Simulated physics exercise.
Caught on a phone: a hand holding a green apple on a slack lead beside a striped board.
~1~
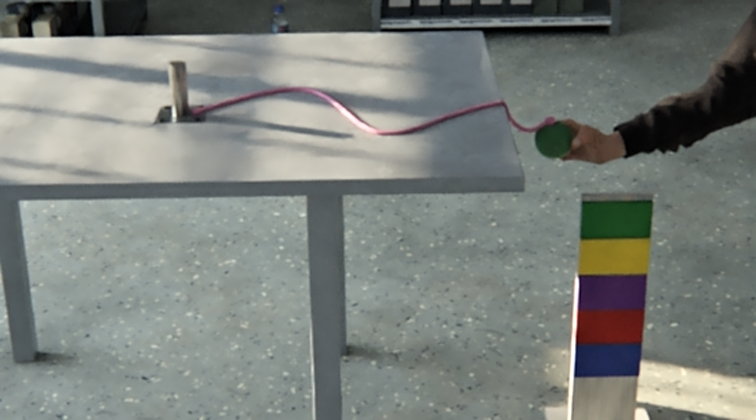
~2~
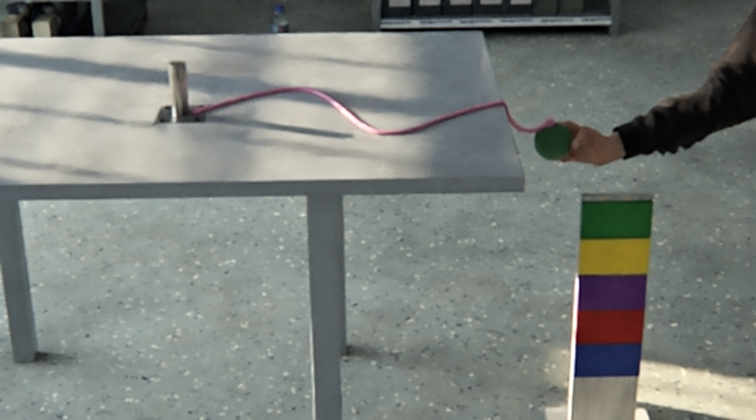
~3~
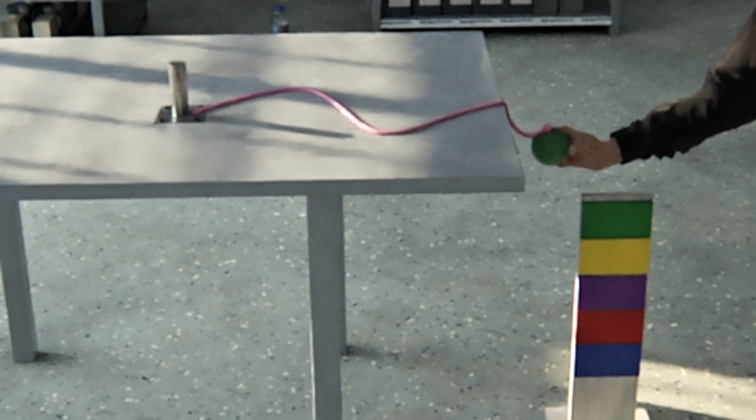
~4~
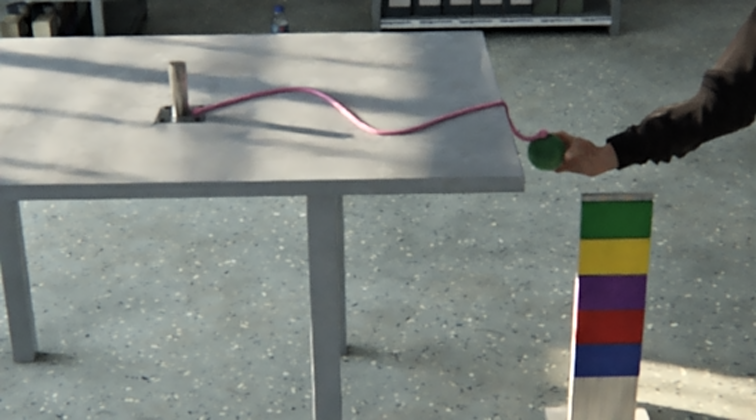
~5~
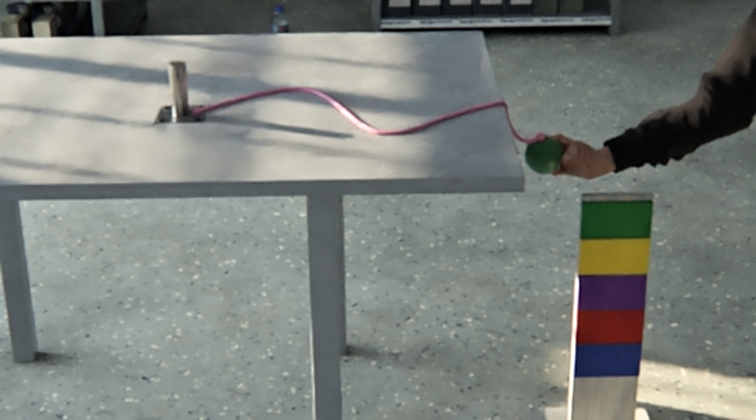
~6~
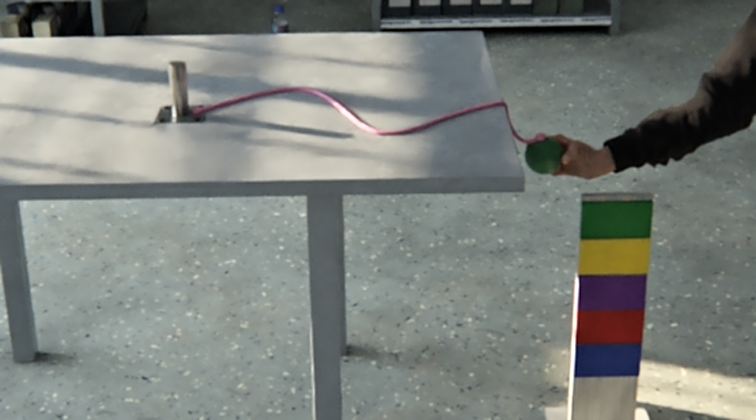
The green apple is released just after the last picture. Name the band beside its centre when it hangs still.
Its centre hangs level with the purple band.
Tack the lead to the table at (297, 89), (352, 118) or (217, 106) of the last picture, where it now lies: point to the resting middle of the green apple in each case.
About (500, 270), (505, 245) and (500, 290).
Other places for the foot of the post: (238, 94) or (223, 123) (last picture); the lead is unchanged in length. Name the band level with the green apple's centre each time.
It would be red; red.
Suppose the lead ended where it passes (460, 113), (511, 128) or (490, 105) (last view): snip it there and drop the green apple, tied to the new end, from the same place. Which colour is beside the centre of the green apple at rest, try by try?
It would be above them all; yellow; green.
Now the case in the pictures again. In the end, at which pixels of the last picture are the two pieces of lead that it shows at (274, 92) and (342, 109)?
The first at (293, 110), the second at (399, 105).
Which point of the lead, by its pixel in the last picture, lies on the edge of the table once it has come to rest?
It lies at about (409, 131).
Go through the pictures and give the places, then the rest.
Green apple (554, 140); green (617, 221); yellow (615, 257); purple (612, 293); red (610, 328); blue (608, 361), in the first picture.
Green apple (553, 142); lead through (230, 102) (311, 91) (350, 116) (415, 129) (478, 108), in the second picture.
Green apple (550, 146), in the third picture.
Green apple (546, 152); lead through (230, 102) (311, 91) (350, 116) (415, 129) (478, 108), in the fourth picture.
Green apple (544, 155), in the fifth picture.
Green apple (544, 155); lead through (230, 102) (311, 91) (350, 116) (415, 129) (478, 108), in the sixth picture.
Early on, apple near (517, 279); level with purple.
Midway, apple near (492, 290); level with purple.
Finally, apple near (500, 293); level with purple. Its middle rests at the purple band.
